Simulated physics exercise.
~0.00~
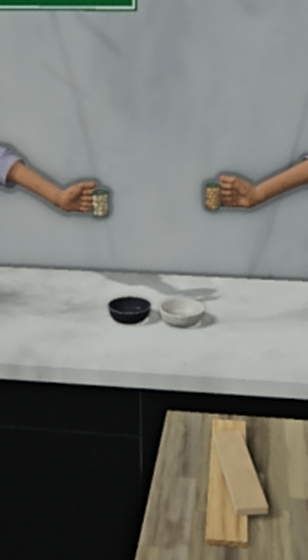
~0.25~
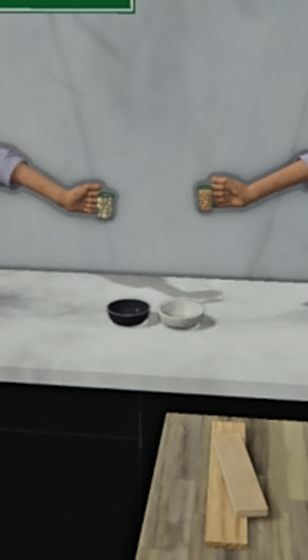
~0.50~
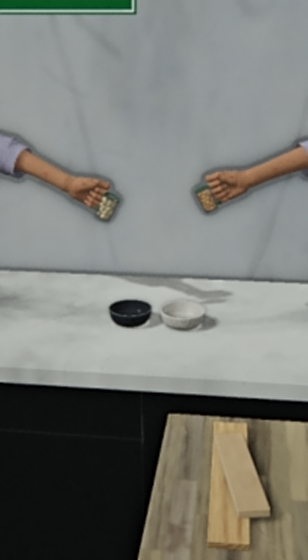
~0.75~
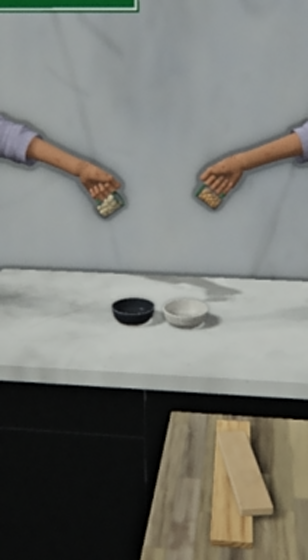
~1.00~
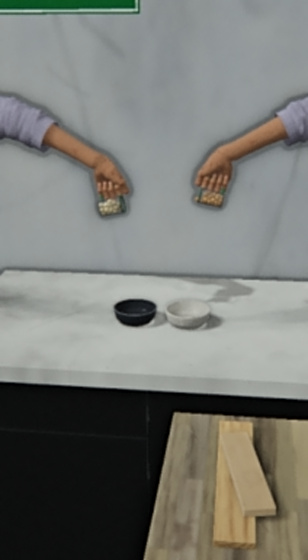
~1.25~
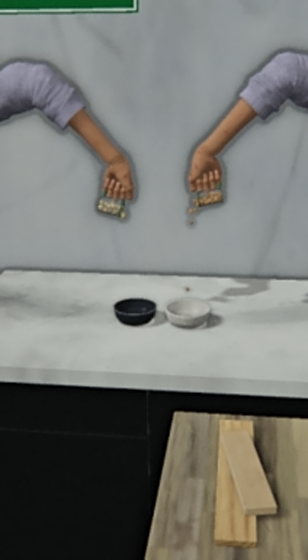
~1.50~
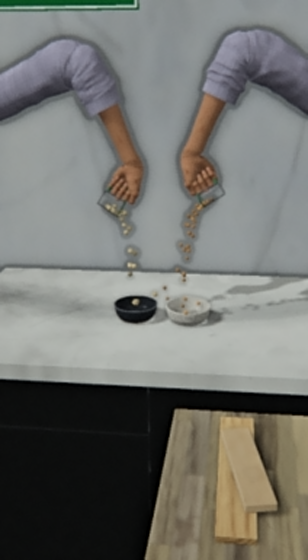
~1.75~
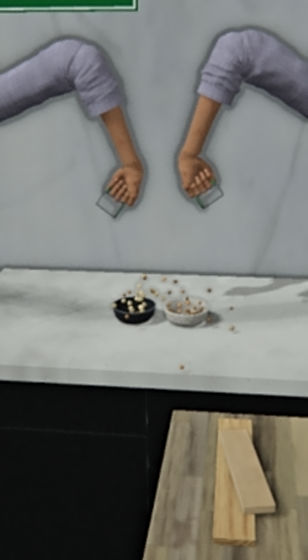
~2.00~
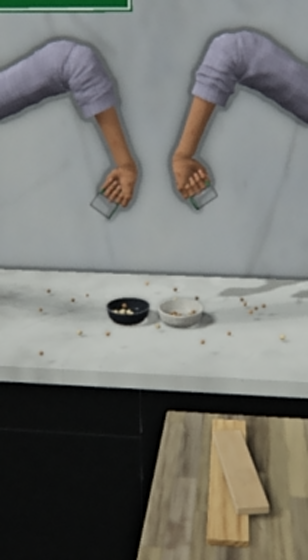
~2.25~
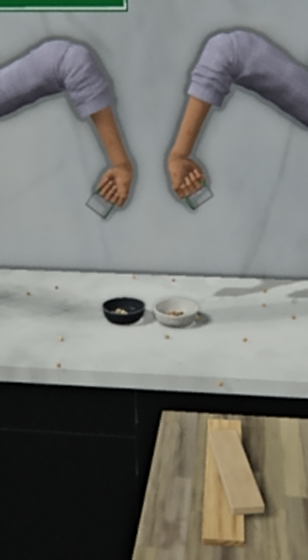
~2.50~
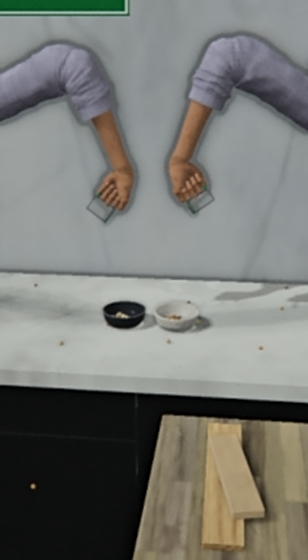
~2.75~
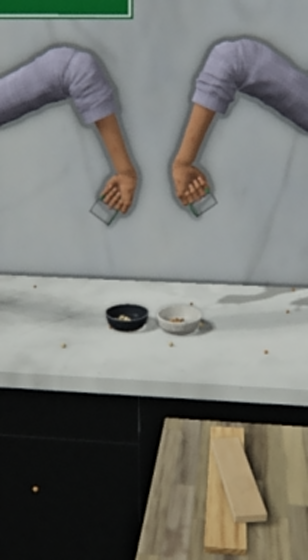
Two hands tip small cups of dry bits into bowls, scattering many across the counter.
